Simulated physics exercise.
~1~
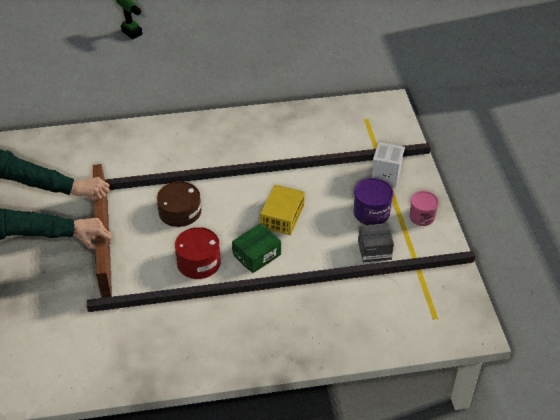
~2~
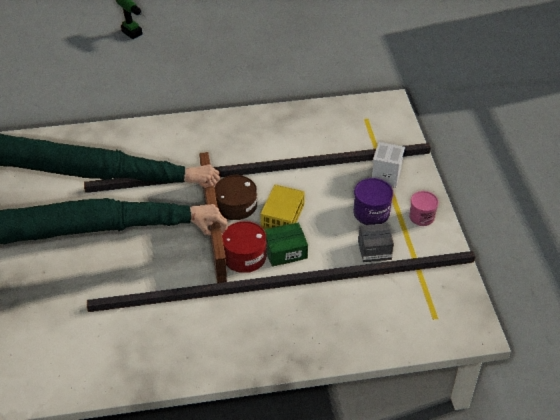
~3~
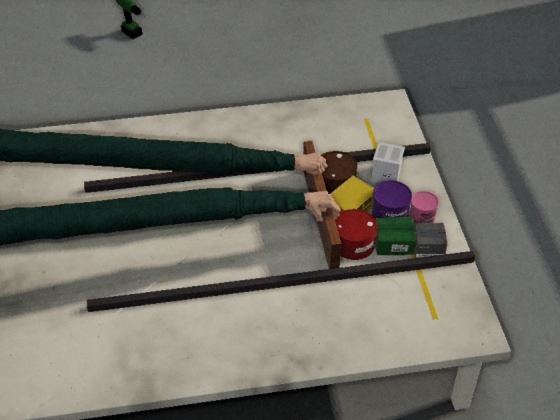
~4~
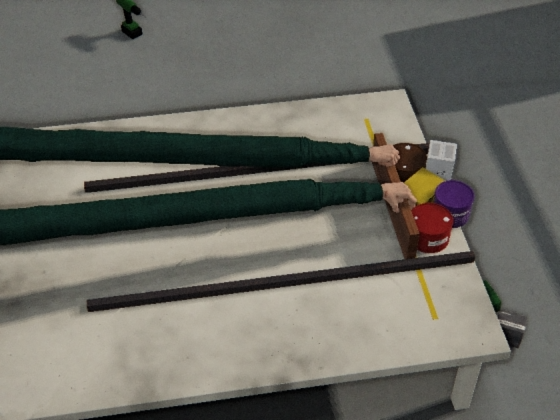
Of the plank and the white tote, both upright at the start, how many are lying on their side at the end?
None of them are, as both the plank and the white tote are still upright at the end.
